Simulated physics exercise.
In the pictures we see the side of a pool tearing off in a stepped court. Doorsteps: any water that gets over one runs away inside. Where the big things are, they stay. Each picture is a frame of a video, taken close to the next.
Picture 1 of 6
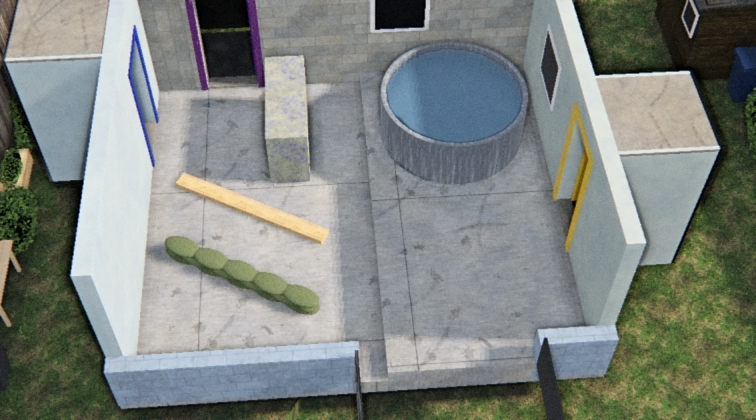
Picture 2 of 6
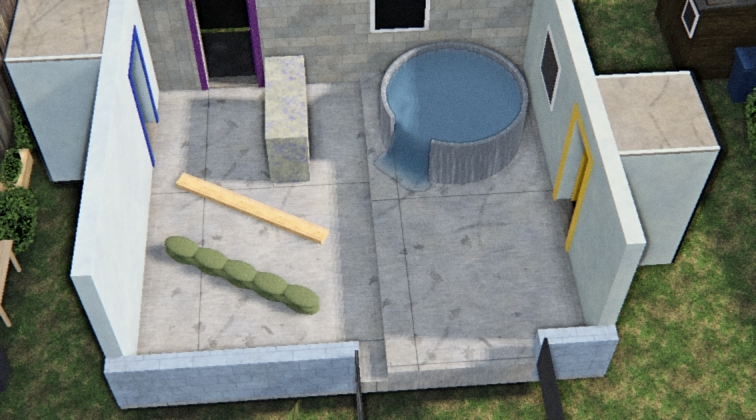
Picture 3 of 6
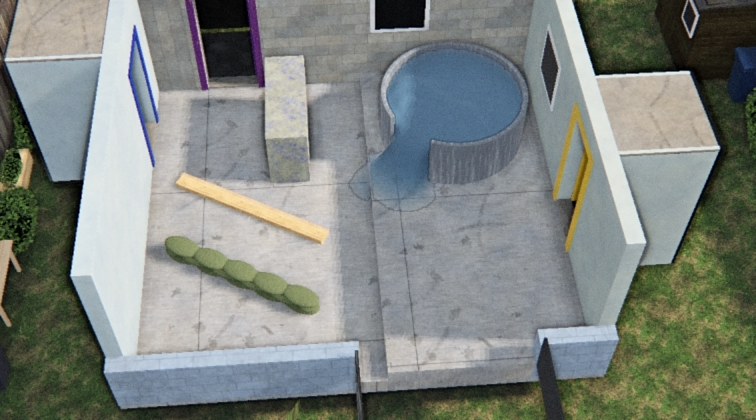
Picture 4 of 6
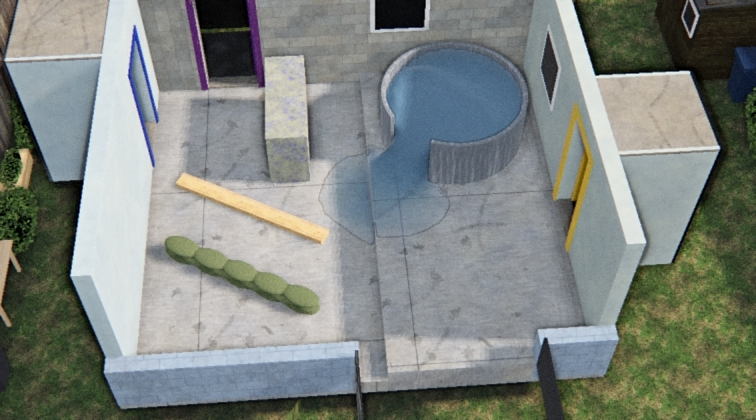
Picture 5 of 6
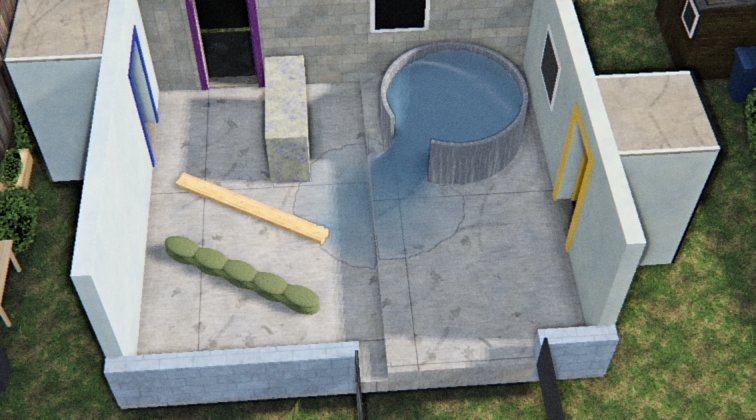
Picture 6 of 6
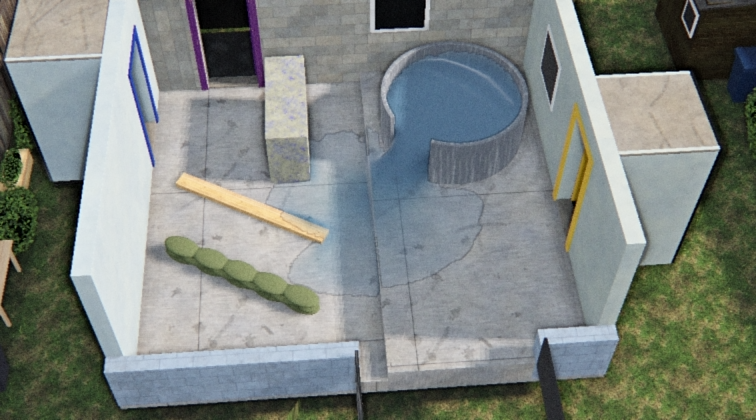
The footage shows a round pool in a walled, stepped court as an opening appears in its lower left side and water pours out, spreading across the paving toward the front and reaching around the wooden plank's right end.
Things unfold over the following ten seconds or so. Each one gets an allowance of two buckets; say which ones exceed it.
Going through them: The purple door exceeds it; the blue door exceeds it; the yellow door does not exceed it.
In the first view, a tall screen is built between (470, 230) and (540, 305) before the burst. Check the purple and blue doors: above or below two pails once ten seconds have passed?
Result - purple door overshoots, blue door overshoots.
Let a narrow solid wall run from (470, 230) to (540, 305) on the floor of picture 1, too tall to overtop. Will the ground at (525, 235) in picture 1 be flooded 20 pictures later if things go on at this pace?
Spared.
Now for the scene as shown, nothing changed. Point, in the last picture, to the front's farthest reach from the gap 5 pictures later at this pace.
Somewhere about (262, 373).
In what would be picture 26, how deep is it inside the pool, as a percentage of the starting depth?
About 44 per cent.
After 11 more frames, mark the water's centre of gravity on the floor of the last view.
The spot I would choose is (391, 171).
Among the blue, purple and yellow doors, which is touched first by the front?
The blue one.
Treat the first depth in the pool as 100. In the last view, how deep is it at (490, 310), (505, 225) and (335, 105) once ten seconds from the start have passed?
My figures are about 2, 0 and 8 percent.
A moment on, water covers 40 % of the floor; the purple door not reached, the blue door not reached, the yellow door not reached.
Next, water covers 55 % of the floor; the purple door not reached, the blue door wet at the sill, nothing in, the yellow door not reached.
Then, water covers 65 % of the floor; the purple door wet at the sill, nothing in, the blue door under two buckets in, the yellow door not reached.
Later, water covers 70 % of the floor; the purple door over two buckets in, the blue door over two buckets in, the yellow door not reached.
In the end, water covers 65 % of the floor; the purple door over two buckets in, the blue door far over two buckets in, the yellow door not reached.
